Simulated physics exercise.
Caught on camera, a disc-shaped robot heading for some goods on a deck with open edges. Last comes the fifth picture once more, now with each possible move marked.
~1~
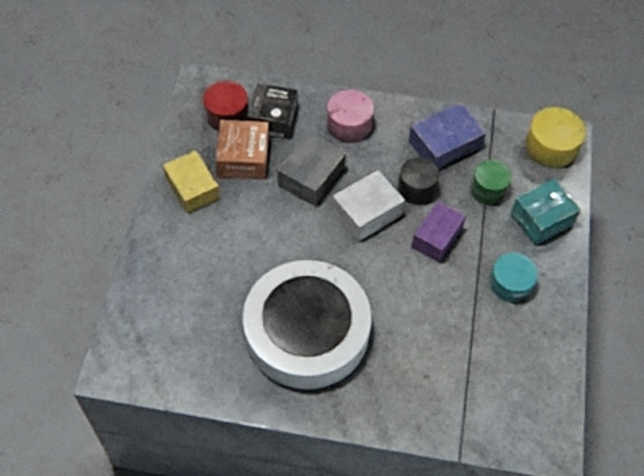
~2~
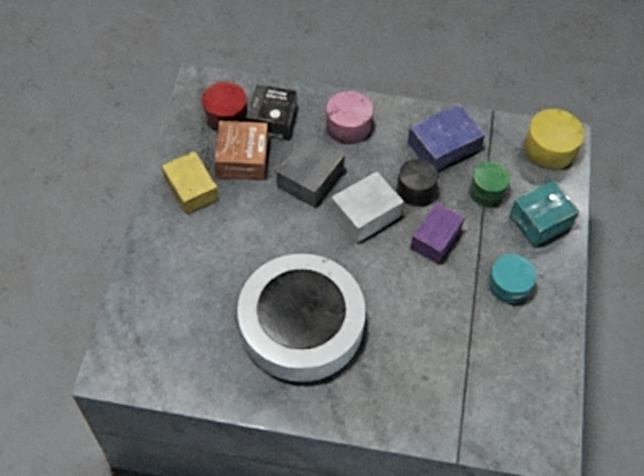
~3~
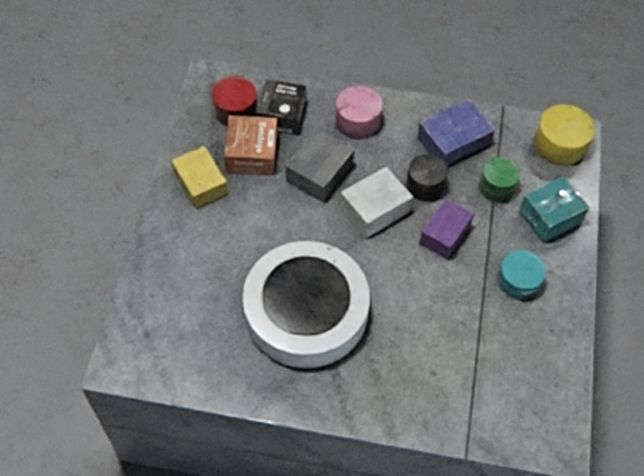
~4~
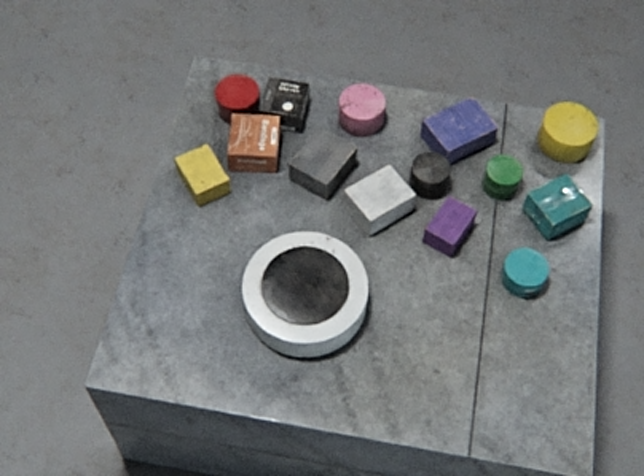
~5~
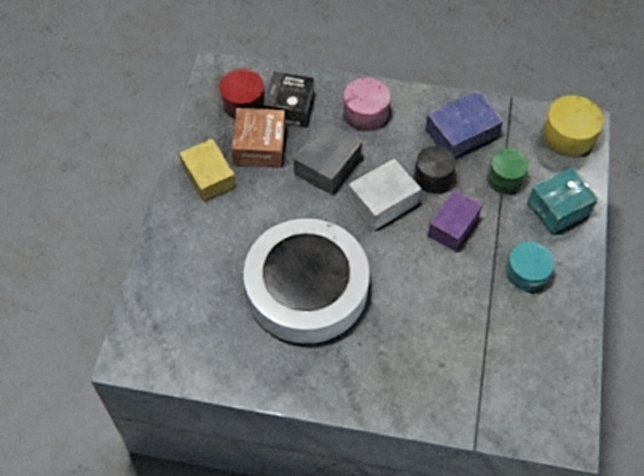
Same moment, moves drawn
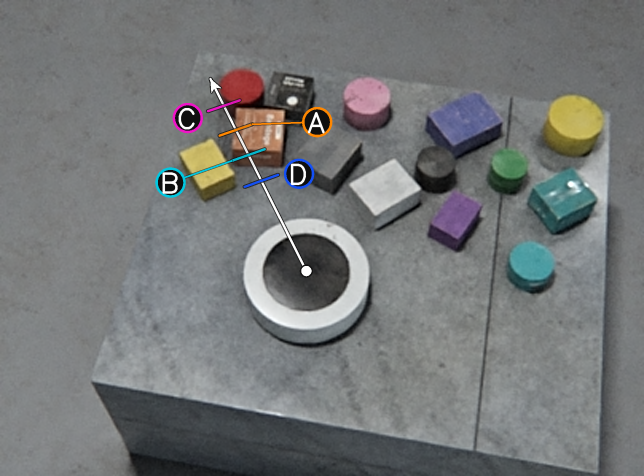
A round white robot with a dark top creeps slightly closer to colourful, motionless boxes and canisters.
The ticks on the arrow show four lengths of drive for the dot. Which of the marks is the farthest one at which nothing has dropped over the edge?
Mark B.
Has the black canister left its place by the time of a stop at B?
No.
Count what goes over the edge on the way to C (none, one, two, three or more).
Two.
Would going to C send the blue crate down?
By then, no.
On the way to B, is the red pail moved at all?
Yes.
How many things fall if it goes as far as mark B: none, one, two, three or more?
The count is none.
On the marked copy, A at (236, 130); B at (249, 155); C at (224, 106); D at (262, 181); the arrow from (306, 271) to (210, 79); the white dot at (306, 271).
Following B. Soon after the start, robot (285, 236); yellow canister (572, 126); turquoise box (562, 201).
Later, robot (263, 194); yellow crate (194, 162); black box (290, 93).
In the end, robot (250, 166); yellow crate (174, 147); red pail (235, 67); nothing has fallen.
As for the rest, A drops the red pail and yellow crate; C drops the red pail and yellow crate; D is safe but short.
